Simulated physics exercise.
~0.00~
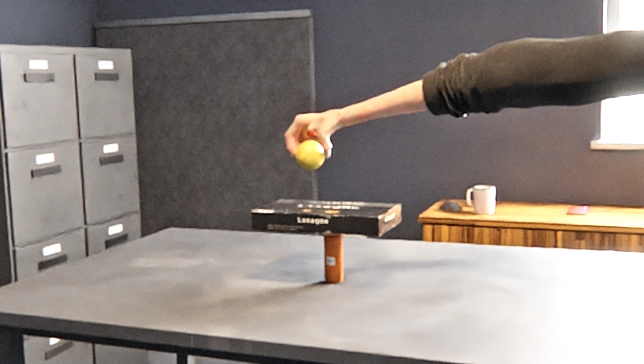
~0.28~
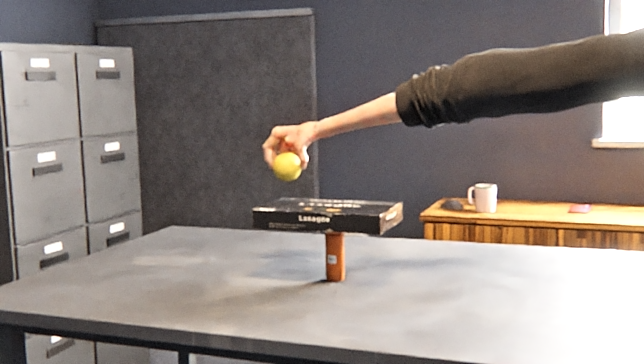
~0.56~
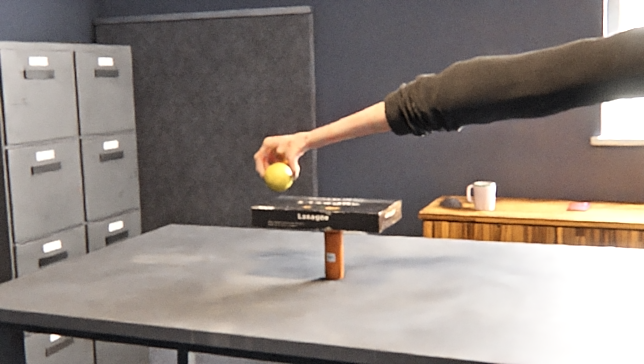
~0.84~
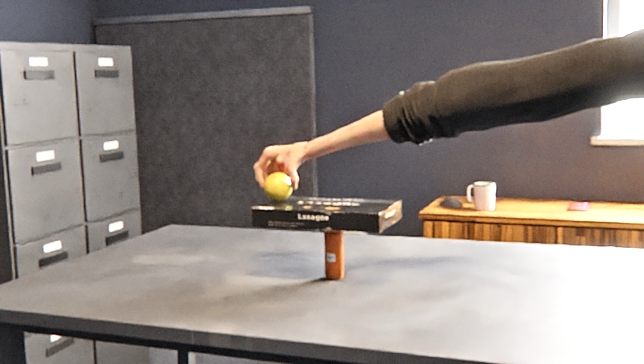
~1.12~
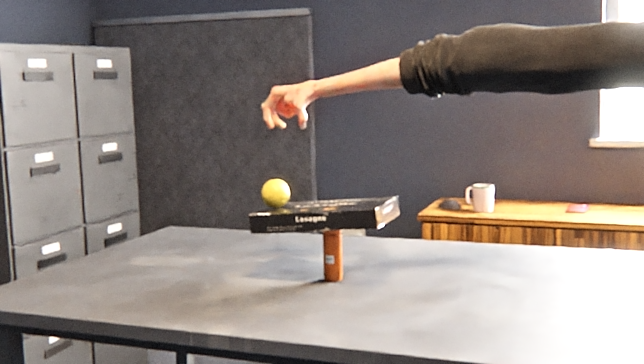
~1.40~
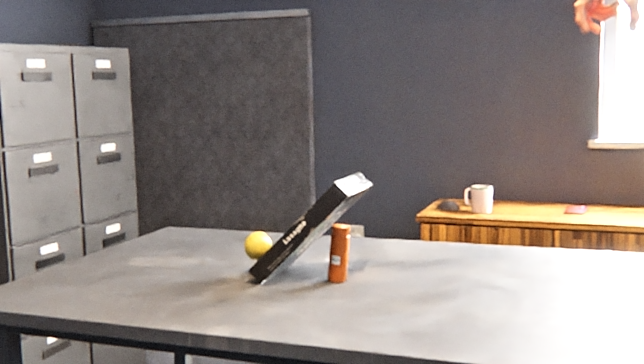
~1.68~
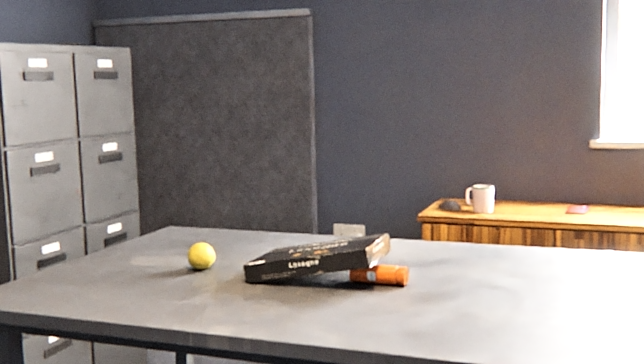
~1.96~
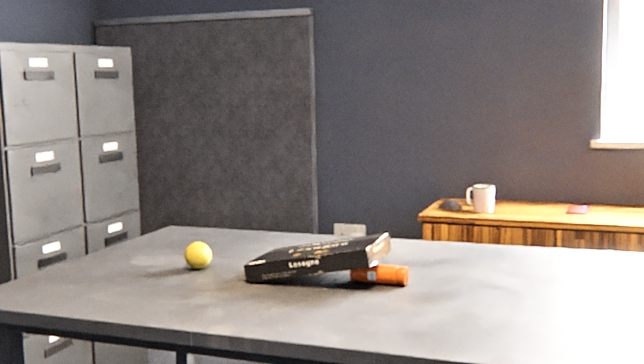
A black lasagne box lies balanced across an upright orange shaker on a grey table, filmed by a slightly swaying camera in a room with grey filing cabinets at left and a white mug on a wooden sideboard at right. An arm in a dark sleeve reaches in from the right, carries a yellow lemon leftward and lowers it onto the box's left end. The hand lets go and withdraws, and the box tips steeply down to the left. The lemon drops to the table and ends up farther left. The shaker topples, and the box comes to rest leaning slightly over it.
